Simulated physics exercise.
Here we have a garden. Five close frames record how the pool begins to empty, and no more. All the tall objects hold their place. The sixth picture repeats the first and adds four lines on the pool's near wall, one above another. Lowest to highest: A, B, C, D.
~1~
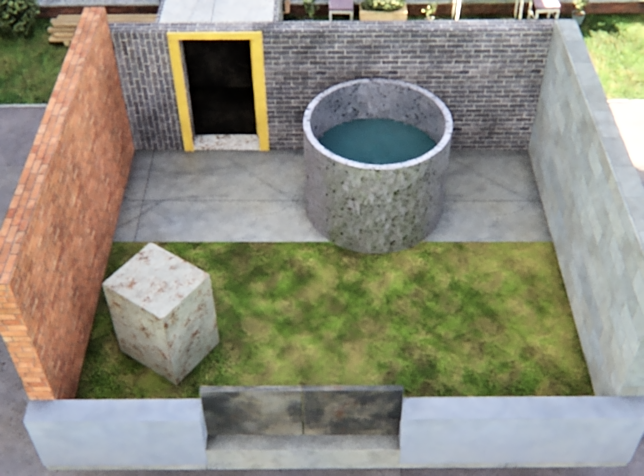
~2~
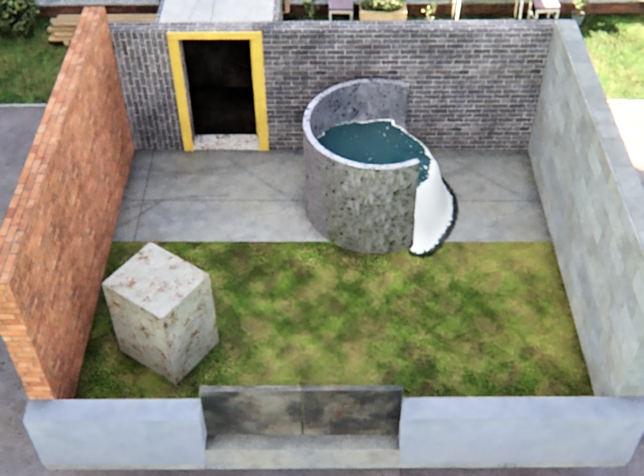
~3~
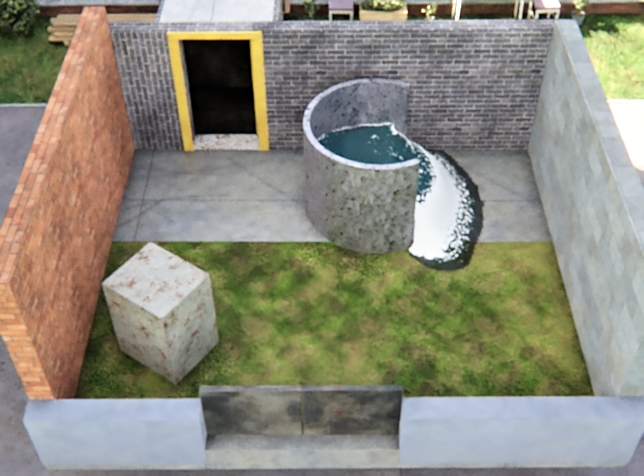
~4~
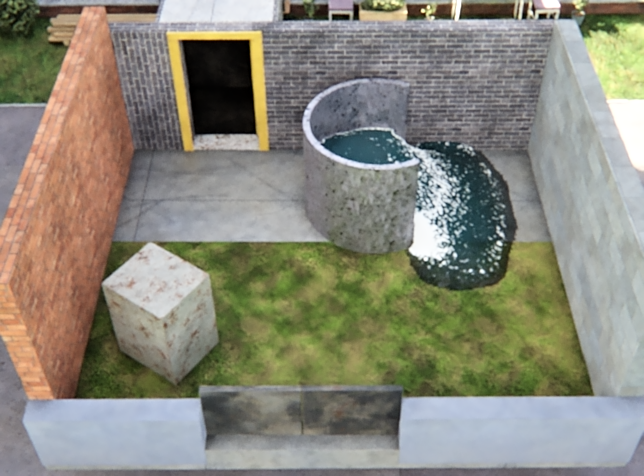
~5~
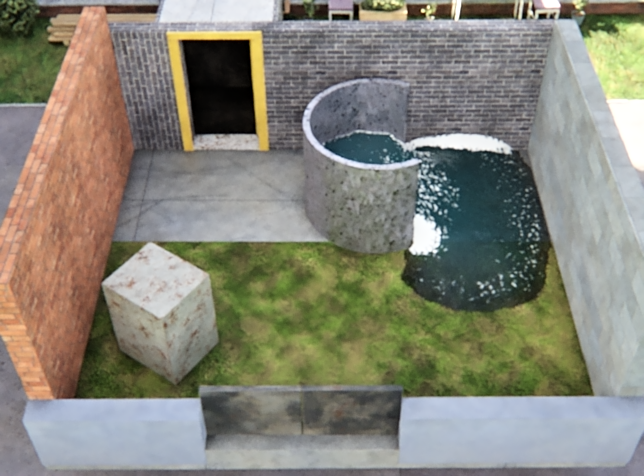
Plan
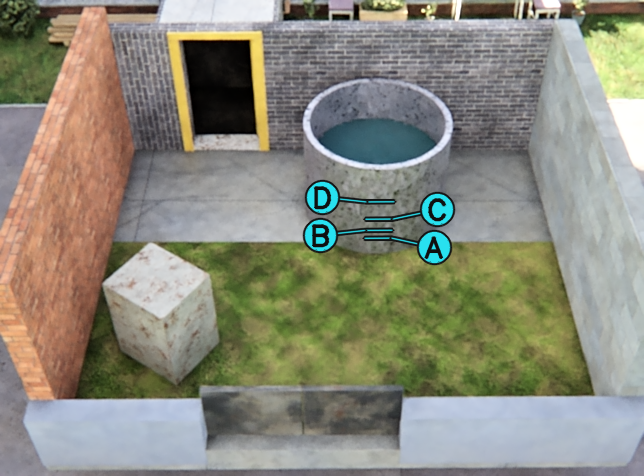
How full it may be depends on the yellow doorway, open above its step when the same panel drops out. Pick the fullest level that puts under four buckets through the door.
That is mark D.
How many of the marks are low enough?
All four.
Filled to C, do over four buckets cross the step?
No, not at all.
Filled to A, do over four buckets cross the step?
No.
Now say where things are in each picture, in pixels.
Water in the pool at rest, its middle at (376, 157); foot of the yellow doorway at (227, 150); shut gate at (302, 395).
Water covers 2 % of the ground and shows as far out as (416, 249).
Water covers 6 % of the ground and shows as far out as (443, 260).
Water covers 12 % of the ground and shows as far out as (481, 280).
Water covers 19 % of the ground and shows as far out as (511, 300).
On the marked copy, A at (378, 238); B at (378, 230); C at (379, 219); D at (380, 201); from the bottom up A, B, C, D.
With A, nothing gets over.
With B, nothing gets over.
With C, nothing gets over.
With D, a splash gets over, under a bucket.
